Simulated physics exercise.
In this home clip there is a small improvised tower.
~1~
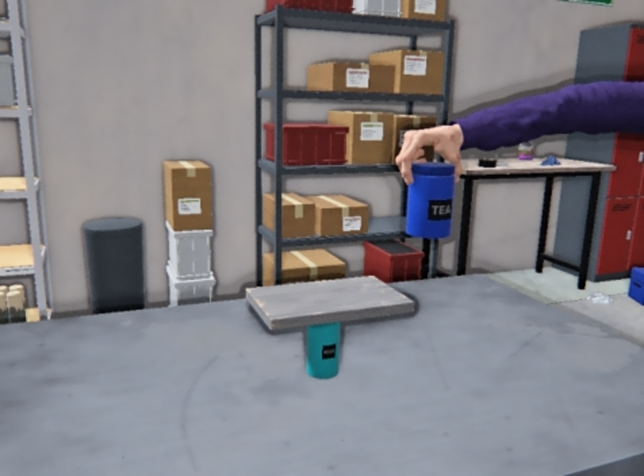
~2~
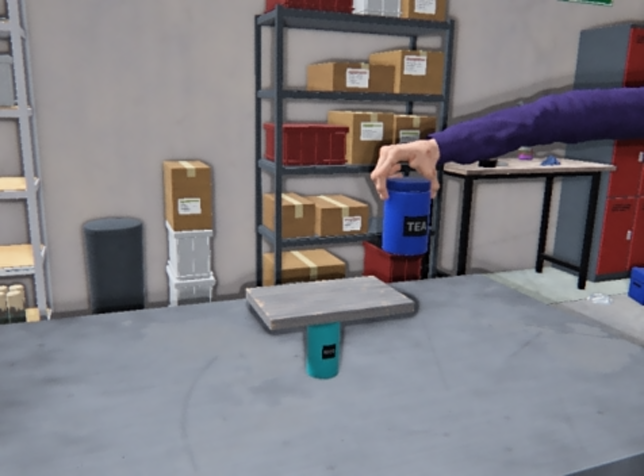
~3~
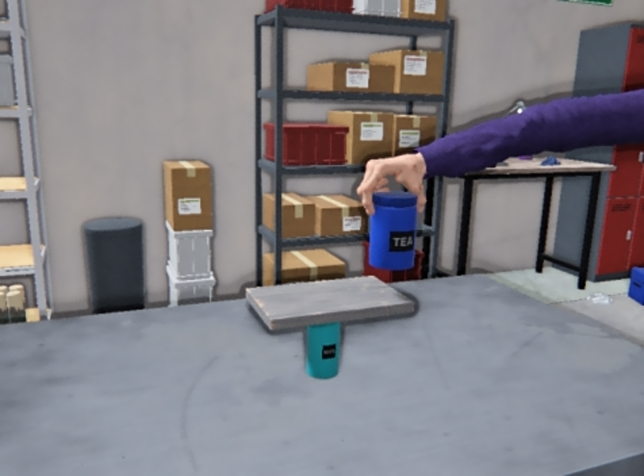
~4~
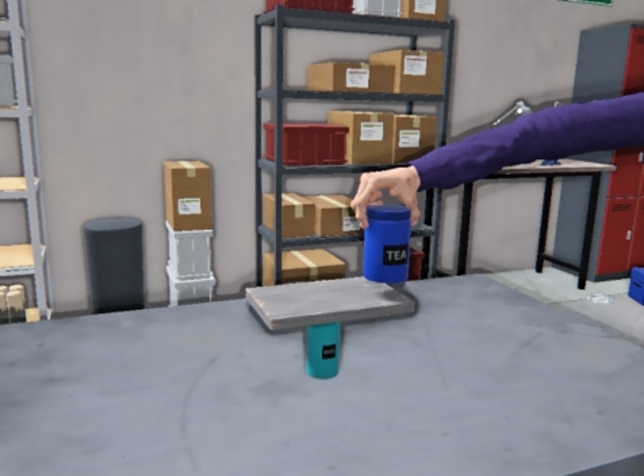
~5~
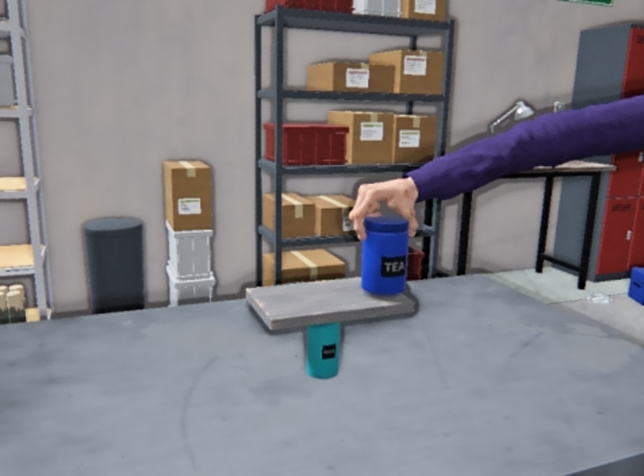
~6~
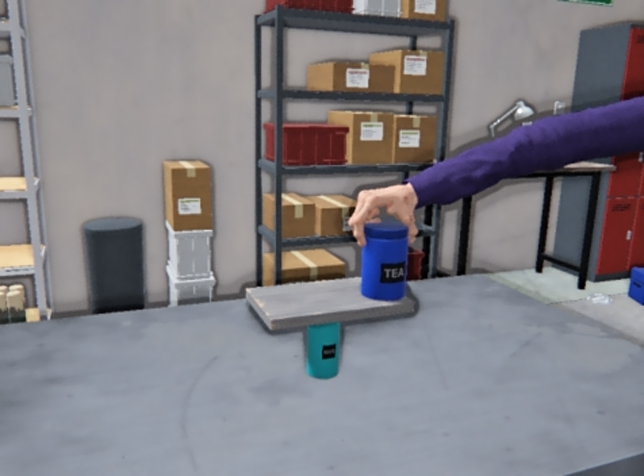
A hand lowers a blue jar leftward onto the right side of a gray slab.
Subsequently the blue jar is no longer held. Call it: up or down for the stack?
Down - it falls.
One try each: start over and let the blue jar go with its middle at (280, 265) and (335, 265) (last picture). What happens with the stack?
Result one: The stack falls. Result two: The stack stands.
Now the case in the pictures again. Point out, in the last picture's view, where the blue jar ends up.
The object finishes somewhere near (460, 349).
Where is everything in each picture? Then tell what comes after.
In the first frame, still above its spot; blue jar (430, 200); turquoise jar (324, 340).
In the second frame, still above its spot; blue jar (407, 215); turquoise jar (324, 340).
In the third frame, still above its spot; blue jar (393, 230); turquoise jar (324, 340).
In the fourth frame, still above its spot; blue jar (387, 243); turquoise jar (324, 340).
In the fifth frame, still above its spot; blue jar (385, 254); turquoise jar (324, 340).
In the sixth frame, set down, still held; blue jar (385, 260); turquoise jar (324, 340).
Then, 0.40 s on from there, blue jar now fallen; grey board turned 64° from how it was put.
Then, 1.00 s on from there, grey board now fallen; turquoise jar turned 16° from how it was put.
In the end, fallen, blue jar, turquoise jar and grey board. At the end, from the last picture's camera, blue jar near (460, 349). The stack loses its balance.
